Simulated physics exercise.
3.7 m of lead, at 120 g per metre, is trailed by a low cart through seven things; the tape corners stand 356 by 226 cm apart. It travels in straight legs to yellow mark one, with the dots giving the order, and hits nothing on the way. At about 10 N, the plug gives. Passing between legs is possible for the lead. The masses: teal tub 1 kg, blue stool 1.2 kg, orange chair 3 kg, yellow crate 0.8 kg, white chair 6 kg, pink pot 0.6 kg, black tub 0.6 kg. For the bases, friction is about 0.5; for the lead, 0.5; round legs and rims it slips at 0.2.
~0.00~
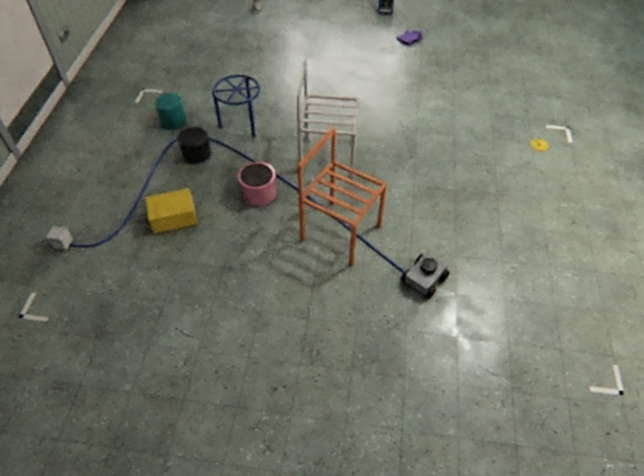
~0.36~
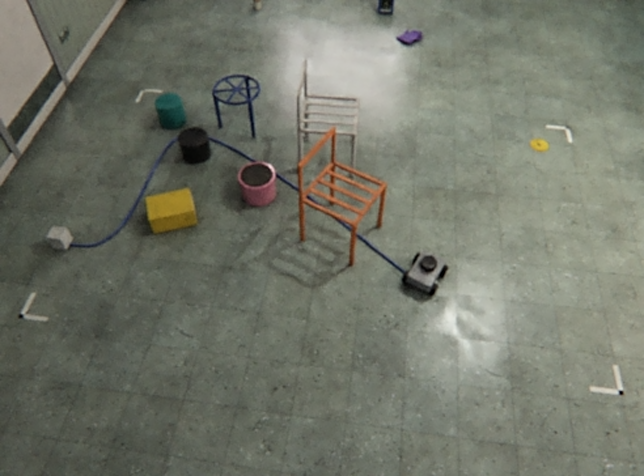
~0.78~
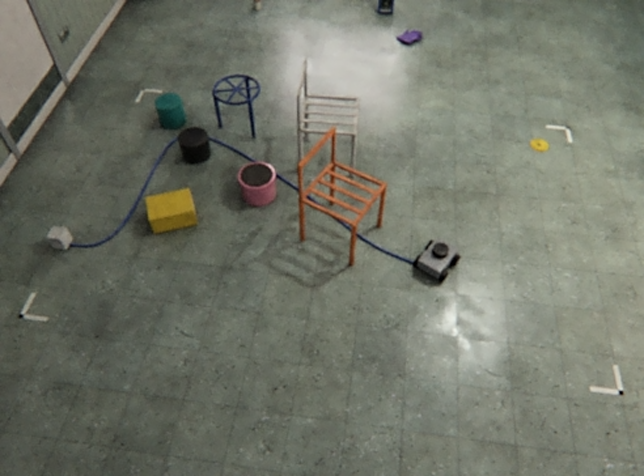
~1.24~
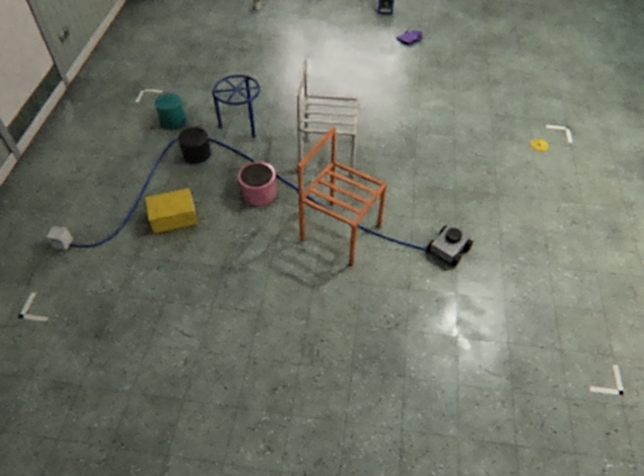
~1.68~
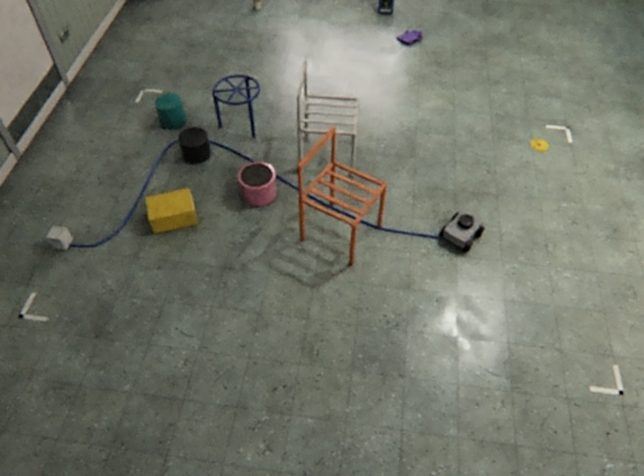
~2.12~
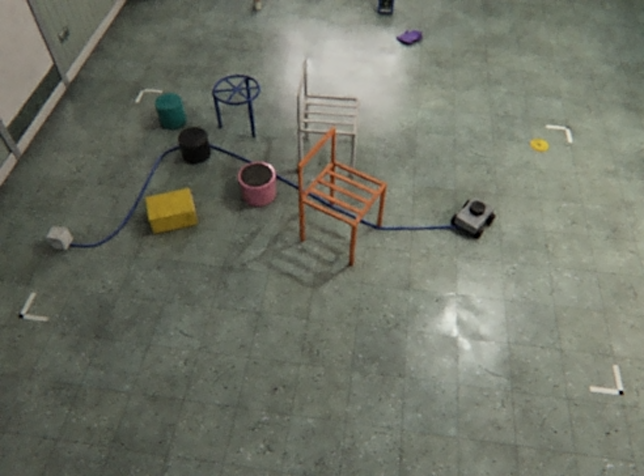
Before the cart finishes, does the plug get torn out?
Yes.
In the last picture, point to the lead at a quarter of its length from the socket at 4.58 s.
Estimated pixel: About (193, 191).
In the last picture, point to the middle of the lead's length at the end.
The halfway point sits near pixel (357, 224).
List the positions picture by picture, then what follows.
Orange chair (343, 191); blue stool (237, 88); pink pot (257, 175); marks (539, 145); lead runs through (113, 235) (157, 162) (228, 146); cart (420, 284), in the first picture.
Lead runs through (113, 235) (228, 146); cart (421, 282), in the second picture.
Lead runs through (113, 235) (228, 146); cart (432, 268), in the third picture.
Lead runs through (113, 235) (229, 147); cart (445, 253), in the fourth picture.
Lead runs through (113, 235) (233, 150) (399, 232); cart (457, 239), in the fifth picture.
Orange chair (343, 191); blue stool (237, 88); pink pot (257, 175); lead runs through (113, 235) (157, 163) (239, 157) (412, 228); cart (469, 226), in the sixth picture.
By 2.9 s, cart at (488, 202), 2 N at the fixed end; nothing else has moved.
By 3.8 s, cart at (507, 180), 3 N at the fixed end; black tub 20 cm off its start.
By 4.6 s, cart at (524, 160), 7 N at the fixed end; black tub 48 cm off its start at (206, 182).
By 5.4 s, cart at (540, 144), plug out; black tub 63 cm off its start, pink pot 21 cm off its start.
By 5.8 s, cart at (540, 144), plug out; black tub 63 cm off its start at (209, 196), pink pot 21 cm off its start at (253, 197).
